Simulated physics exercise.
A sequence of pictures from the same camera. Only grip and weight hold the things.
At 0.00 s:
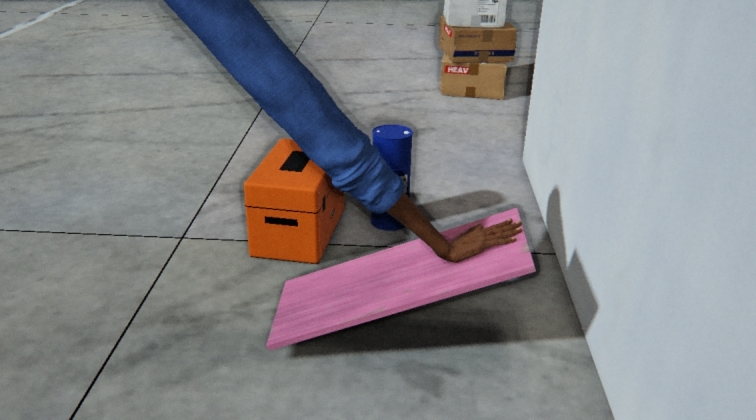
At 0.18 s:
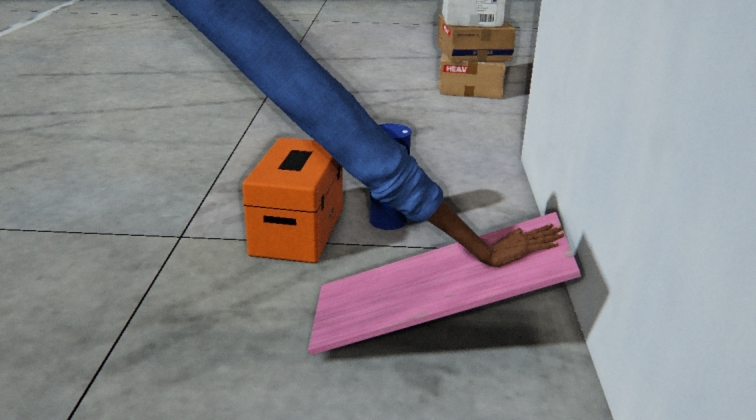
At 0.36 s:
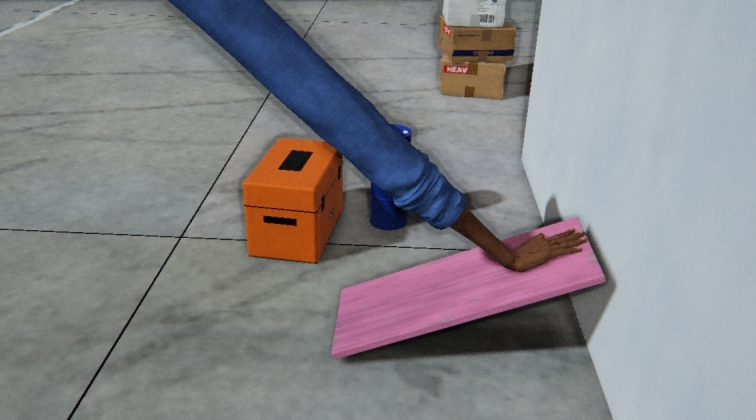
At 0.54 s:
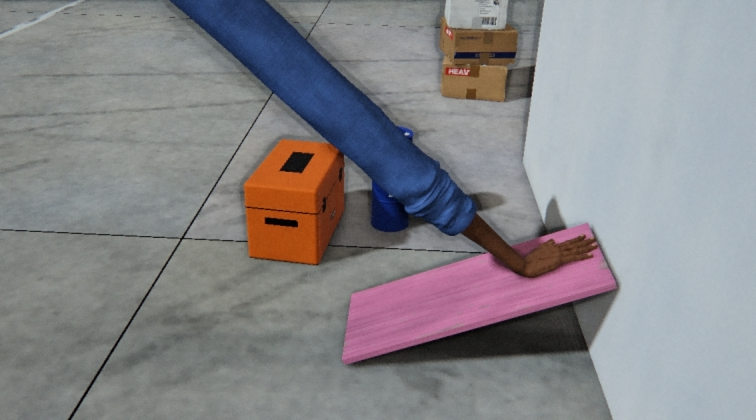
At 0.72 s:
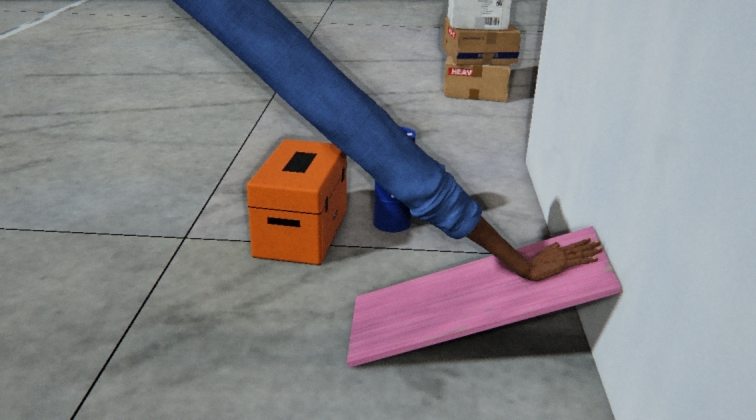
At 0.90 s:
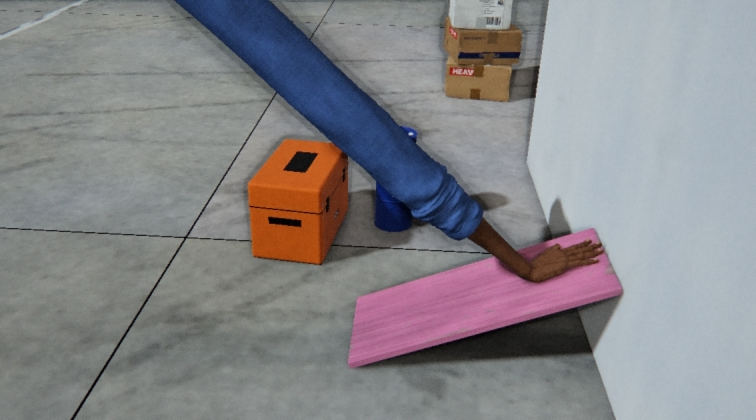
Pink board being slid right across a grey floor by a hand until its raised end leans against a pale wall.
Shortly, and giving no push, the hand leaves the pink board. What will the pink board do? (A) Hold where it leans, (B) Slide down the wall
The answer is B.
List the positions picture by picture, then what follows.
The first frame shows on its way; pink board (397, 277); blue canister (391, 178).
The second frame shows on its way; pink board (437, 281).
The third frame shows on its way; pink board (460, 286).
The fourth frame shows on its way; pink board (470, 292).
The fifth frame shows propped up under the hand; pink board (474, 295).
The sixth frame shows propped up under the hand; pink board (476, 296).
After 1.10 s, pink board sunk by 4° near (472, 302).
After 1.20 s, pink board sunk by 15° near (463, 322).
After 1.30 s, pink board sunk by 23° near (459, 337).
In the end (2.2 s), moved from the start, pink board; the other 2 unmoved. At the end, from the last picture's camera, pink board near (459, 337). The board slips out.
